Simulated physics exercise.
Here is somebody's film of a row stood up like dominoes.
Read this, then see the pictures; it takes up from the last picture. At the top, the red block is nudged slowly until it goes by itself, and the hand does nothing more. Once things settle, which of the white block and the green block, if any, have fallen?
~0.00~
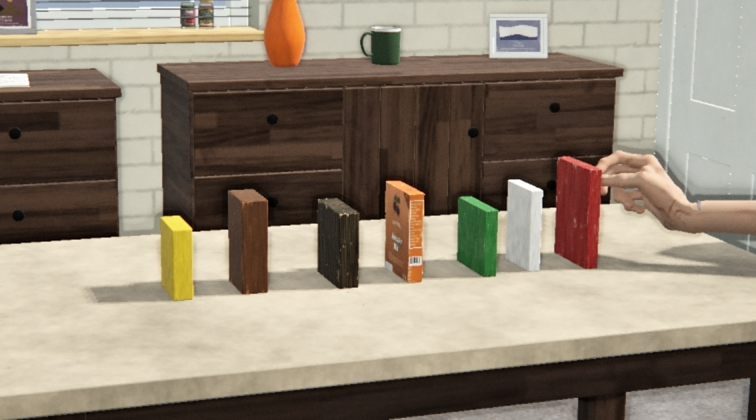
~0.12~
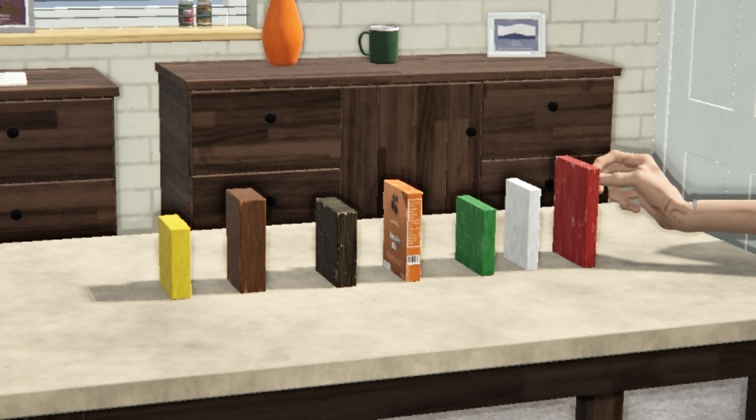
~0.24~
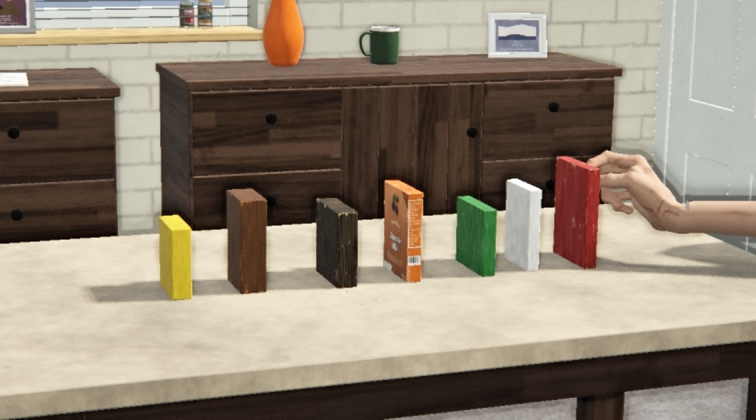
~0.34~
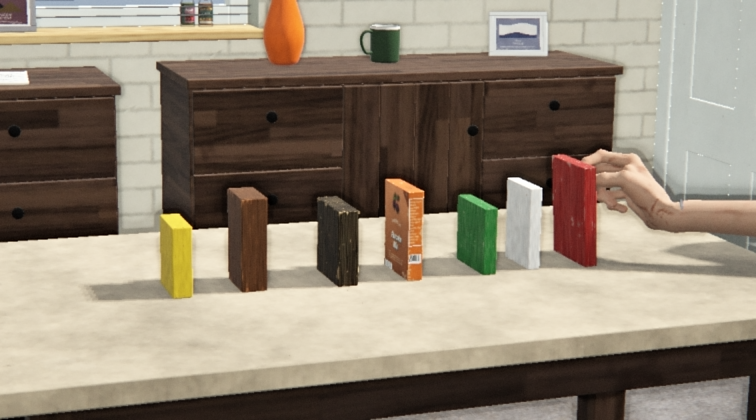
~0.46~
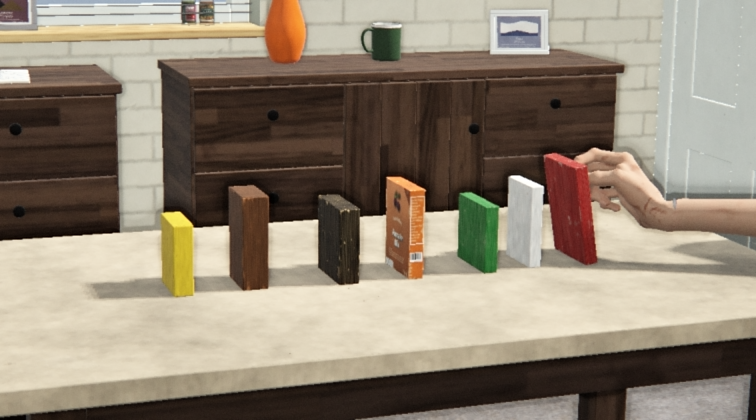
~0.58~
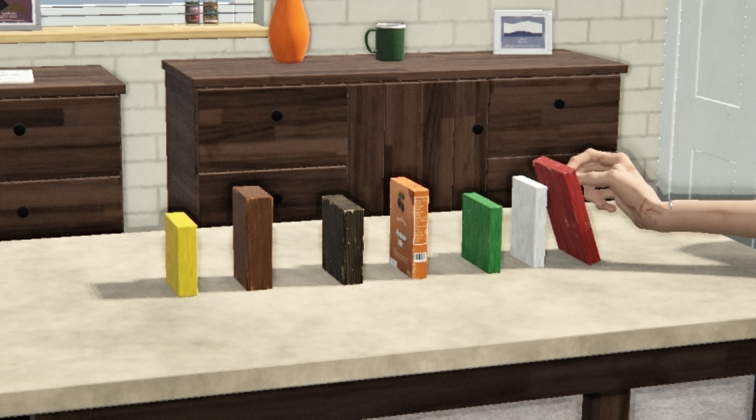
The white block ends up fallen, the green block ends up fallen.
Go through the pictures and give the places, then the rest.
White block (524, 226); green block (477, 237), in the first frame.
Brown board (246, 241); orange packet (402, 230), in the second frame.
Black board (337, 243); brown board (247, 241), in the third frame.
Red block 3° over; orange packet (403, 229); black board (338, 241), in the fourth frame.
Red block 10° over; brown board (249, 238); orange packet (405, 228), in the fifth frame.
Red block 19° over; white block (528, 222); green block (481, 233), in the sixth frame.
After 0.88 s, red block 72° over; white block turned 65° from how it was put near (489, 242); green block turned 56° from how it was put near (454, 243).
After 0.98 s, red block 77° over; white block turned 73° from how it was put near (480, 248); green block on its side near (439, 259); orange packet turned 7° from how it was put.
In the end (2.1 s), toppled on the table, white block and green block; moved from the start, orange packet; the other 2 unmoved. At the end, from the last picture's camera, white block near (479, 248), green block near (439, 261).
